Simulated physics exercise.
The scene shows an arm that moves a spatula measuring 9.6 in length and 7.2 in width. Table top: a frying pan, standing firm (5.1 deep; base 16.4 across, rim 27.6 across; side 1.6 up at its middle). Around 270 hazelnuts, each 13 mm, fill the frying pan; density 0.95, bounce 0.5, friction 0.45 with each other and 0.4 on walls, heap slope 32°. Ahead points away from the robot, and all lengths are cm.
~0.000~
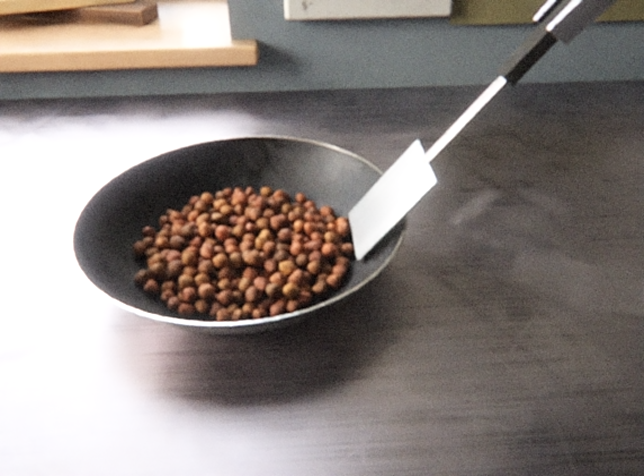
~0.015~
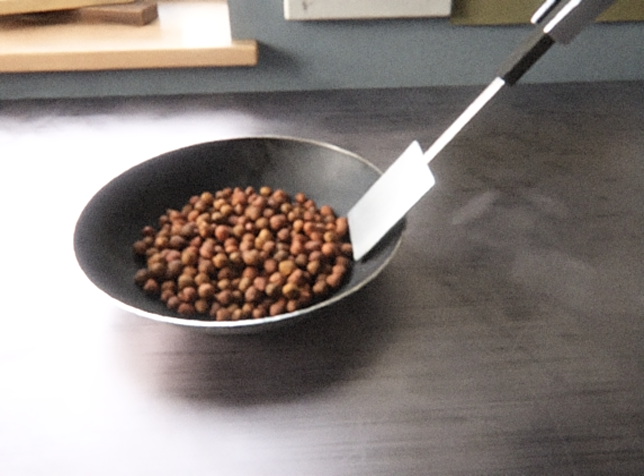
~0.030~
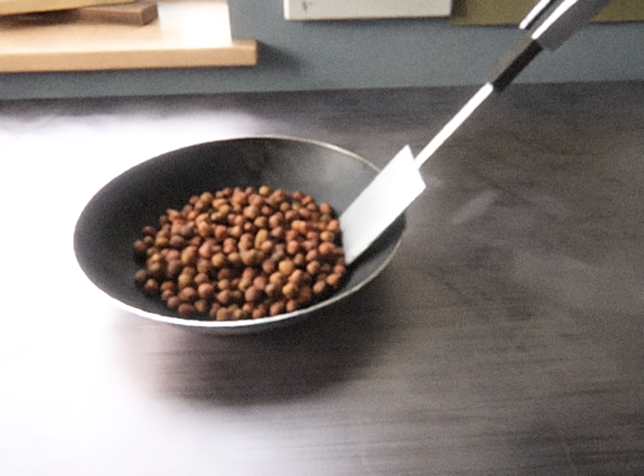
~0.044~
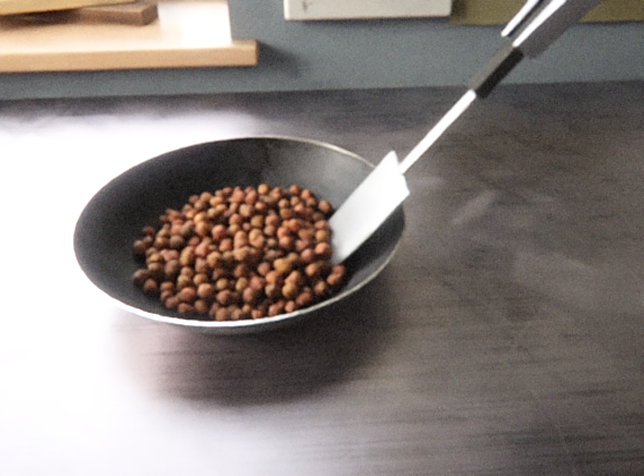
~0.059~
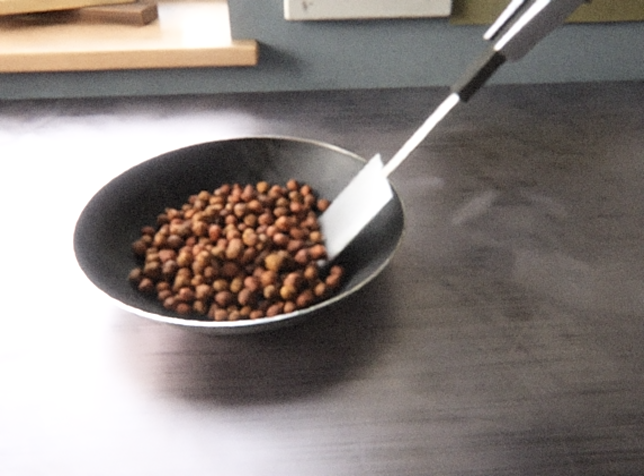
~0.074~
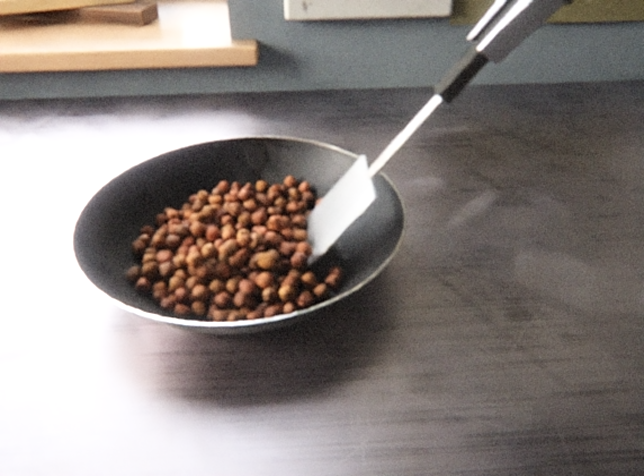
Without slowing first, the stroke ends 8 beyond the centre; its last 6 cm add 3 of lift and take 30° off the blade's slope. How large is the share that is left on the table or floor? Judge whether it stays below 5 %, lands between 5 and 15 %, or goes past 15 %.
It lands between 5 and 15 %.
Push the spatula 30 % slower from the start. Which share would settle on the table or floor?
In that case, close to 0 per cent.
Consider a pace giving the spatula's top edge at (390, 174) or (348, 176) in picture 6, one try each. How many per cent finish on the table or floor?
Around 0 per cent, then around 10 per cent.
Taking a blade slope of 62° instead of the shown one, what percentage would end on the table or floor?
My guess is close to 10 per cent.
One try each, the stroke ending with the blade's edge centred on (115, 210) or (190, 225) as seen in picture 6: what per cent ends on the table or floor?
About 25 and 0 per cent.
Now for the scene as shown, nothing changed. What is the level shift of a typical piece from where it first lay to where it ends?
Somewhere about 3 centimetres, I'd say.
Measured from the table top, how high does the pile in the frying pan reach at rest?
Near 5.0 centimetres high.
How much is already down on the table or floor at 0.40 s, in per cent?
Some 8 per cent of the load.
After 0.12 s, sloping 52°, highest piece 5 above the table; 267 in the frying pan.
After 0.18 s, sloping 42°, highest piece 6 above the table; 267 in the frying pan.
After 0.40 s, sloping 22°, highest piece 6 above the table; 247 in the frying pan, 19 on the table or floor, 1 on the blade or in flight.
After 1.45 s, sloping 22°, highest piece 5 above the table; 247 in the frying pan, 20 on the table or floor.
In the end, 247 in the frying pan, 20 on the table or floor. That is 7 % on the table or floor.
